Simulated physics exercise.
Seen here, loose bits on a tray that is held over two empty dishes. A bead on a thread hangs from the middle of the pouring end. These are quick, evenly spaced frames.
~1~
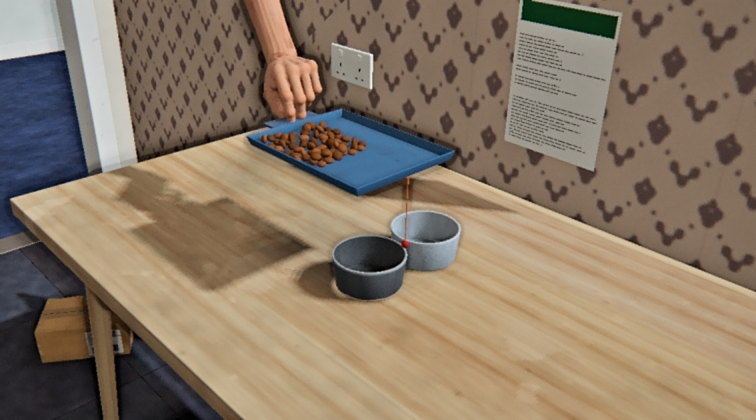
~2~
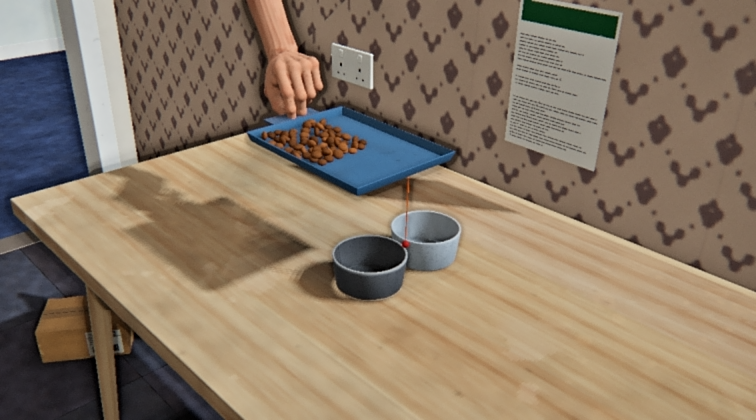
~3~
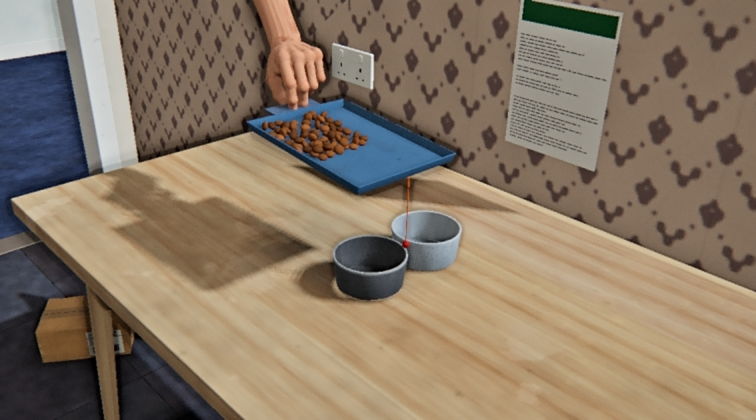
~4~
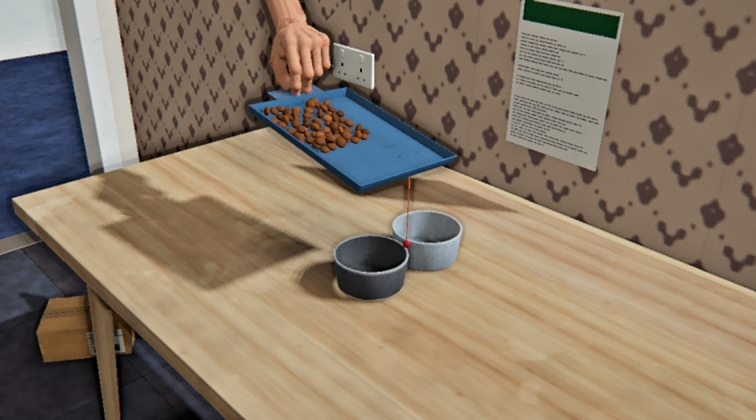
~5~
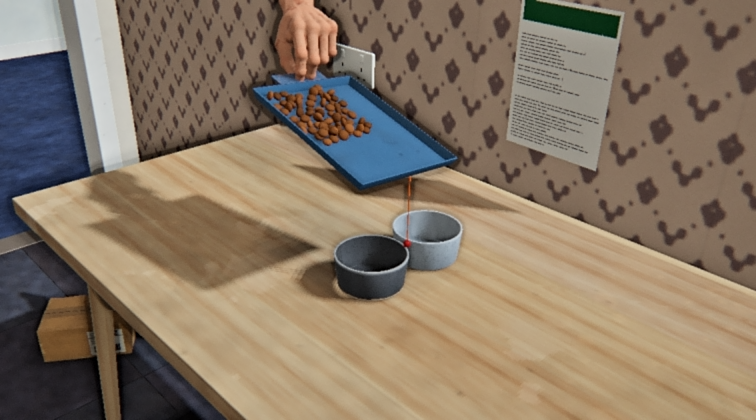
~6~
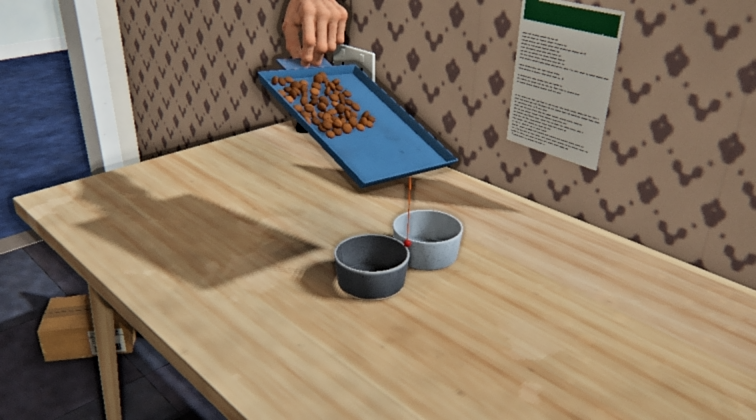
A hand raised the back of a blue tray of brown kibble, tilting it more and more steeply toward its right corner, above two empty bowls, one dark and one light grey.
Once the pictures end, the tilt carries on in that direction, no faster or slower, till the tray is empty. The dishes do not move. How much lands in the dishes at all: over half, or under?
They take under half between them.
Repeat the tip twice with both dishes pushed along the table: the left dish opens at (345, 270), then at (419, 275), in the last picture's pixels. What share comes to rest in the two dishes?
First some 0, then 80 per cent.
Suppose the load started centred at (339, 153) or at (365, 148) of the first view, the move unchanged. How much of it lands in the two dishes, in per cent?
Roughly 20 per cent, and 20 per cent.
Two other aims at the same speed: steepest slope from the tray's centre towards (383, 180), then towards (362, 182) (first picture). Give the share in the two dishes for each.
First some 0, then 10 per cent.
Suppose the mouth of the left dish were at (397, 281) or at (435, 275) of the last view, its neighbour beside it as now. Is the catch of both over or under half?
One: The larger part. Two: Most of it.
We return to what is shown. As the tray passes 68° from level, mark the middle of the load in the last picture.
Close to (428, 162).
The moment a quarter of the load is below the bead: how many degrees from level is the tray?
At some 80 degrees.
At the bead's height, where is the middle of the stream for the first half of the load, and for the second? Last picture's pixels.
At about (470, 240), then at (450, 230).
Just after the last frame, tray tipped steeply; the larger part on the tray; about a tenth in the air.
A moment on, tray tipped past a quarter turn; about a tenth on the tray; about a tenth in the right dish; the larger part outside both; about a tenth in the air.
Further on, tray tipped past a quarter turn; about a tenth in the right dish; the larger part outside both.
When it is over, tray tipped past a quarter turn; not one in the left dish; about a tenth in the right dish; the larger part outside both.
